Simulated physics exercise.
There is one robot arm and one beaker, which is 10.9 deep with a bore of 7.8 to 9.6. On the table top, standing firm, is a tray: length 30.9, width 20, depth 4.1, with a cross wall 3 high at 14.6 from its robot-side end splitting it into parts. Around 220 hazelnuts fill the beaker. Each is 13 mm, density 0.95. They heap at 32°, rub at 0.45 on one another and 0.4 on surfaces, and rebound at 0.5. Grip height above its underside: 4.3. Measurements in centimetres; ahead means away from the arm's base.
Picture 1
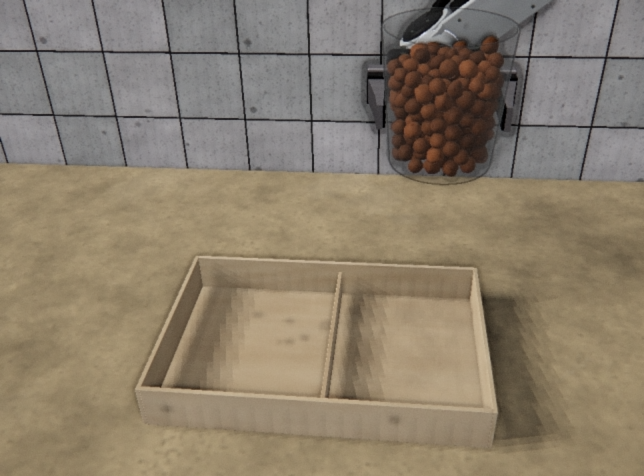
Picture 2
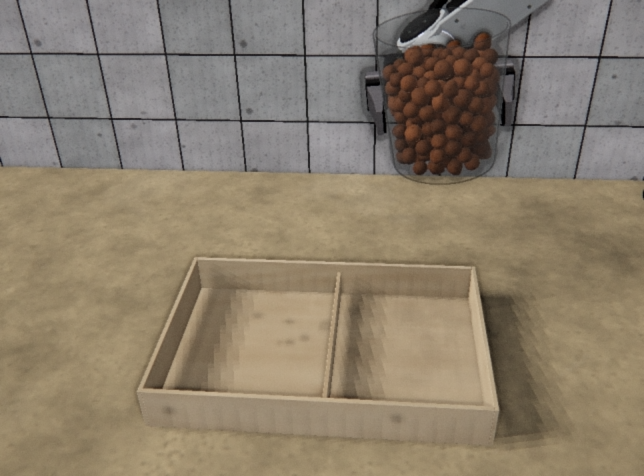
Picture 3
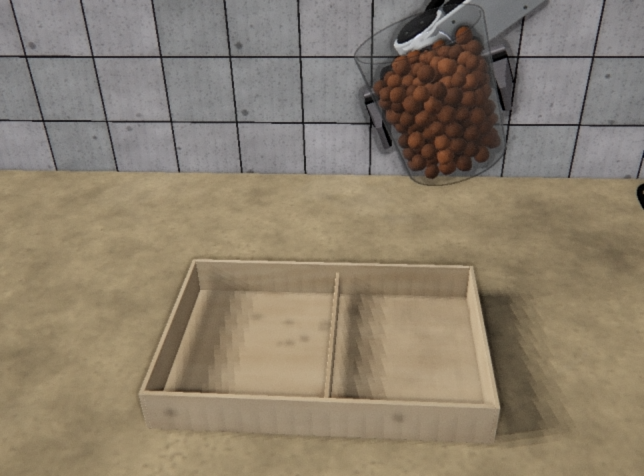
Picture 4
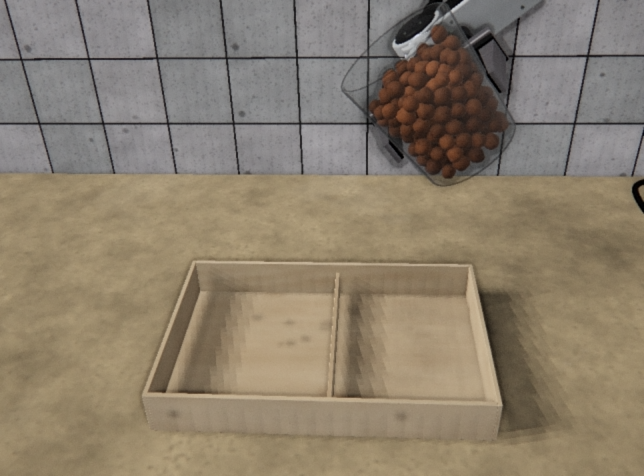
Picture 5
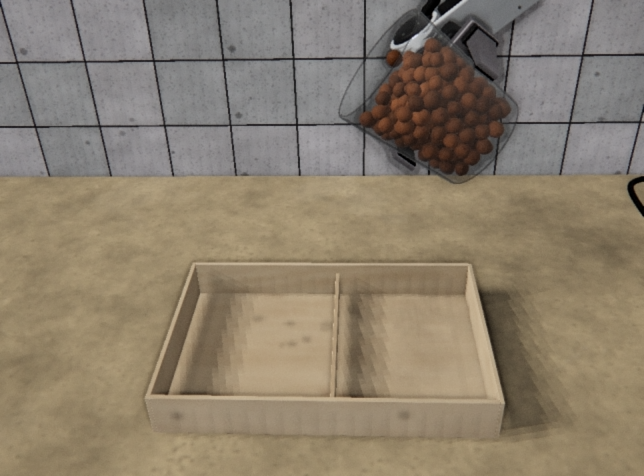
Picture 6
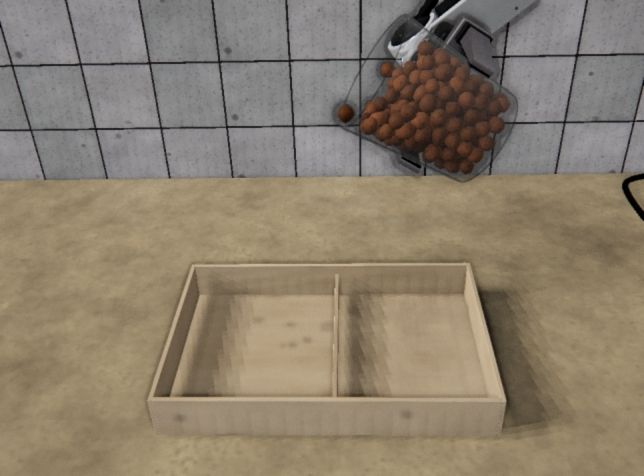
A robot gripper at the upper right tilts a clear beaker full of round brown hazelnuts steadily over to the left, and the nuts shift toward its lower side, one reaching the rim. Below sits an empty, pale wooden tray split in two by a cross wall. The mottled tan table top and grey tiled wall are seen from above at an angle, the view drifting very slightly.
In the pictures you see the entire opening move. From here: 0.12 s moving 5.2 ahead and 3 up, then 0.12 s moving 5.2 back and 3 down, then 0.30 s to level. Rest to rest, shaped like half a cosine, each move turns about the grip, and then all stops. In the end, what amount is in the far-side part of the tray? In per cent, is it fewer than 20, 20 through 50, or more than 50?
20 through 50 per cent.
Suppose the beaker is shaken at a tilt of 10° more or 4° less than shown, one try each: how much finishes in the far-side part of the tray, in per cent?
About 60 and 40 per cent.
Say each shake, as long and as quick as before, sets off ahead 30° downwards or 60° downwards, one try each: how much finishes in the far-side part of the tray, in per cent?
I'd say close to 5 percent for the first and close to 0 percent for the second.
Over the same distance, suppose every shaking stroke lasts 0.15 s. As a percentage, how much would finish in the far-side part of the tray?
It would come to roughly 25 %.
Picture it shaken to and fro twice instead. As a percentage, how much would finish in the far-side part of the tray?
That would give close to 50 percent.
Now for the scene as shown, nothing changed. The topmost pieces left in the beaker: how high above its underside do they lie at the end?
Around 7.5 cm above the underside.
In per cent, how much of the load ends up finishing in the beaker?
About 50 percent.
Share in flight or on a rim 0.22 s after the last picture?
29 %.
Then, 0.22 s on, tilted 58° forward, highest piece 34 above the table; 158 in the beaker, 65 in flight or on a rim.
Then, 0.43 s on, tilted 17° forward, highest piece 33 above the table; 108 in the beaker, 92 in the far-side part, 7 in the robot-side part, 7 on the table or floor, 9 in flight or on a rim.
Then, 0.74 s on, level, highest piece 30 above the table; 108 in the beaker, 93 in the far-side part, 11 in the robot-side part, 10 on the table or floor, 1 in flight or on a rim.
Then, 1.79 s on, level, highest piece 30 above the table; 108 in the beaker, 93 in the far-side part, 11 in the robot-side part, 11 on the table or floor.
In the end, 108 in the beaker, 93 in the far-side part, 11 in the robot-side part, 11 on the table or floor. That is 42 % in the far-side part of the tray.
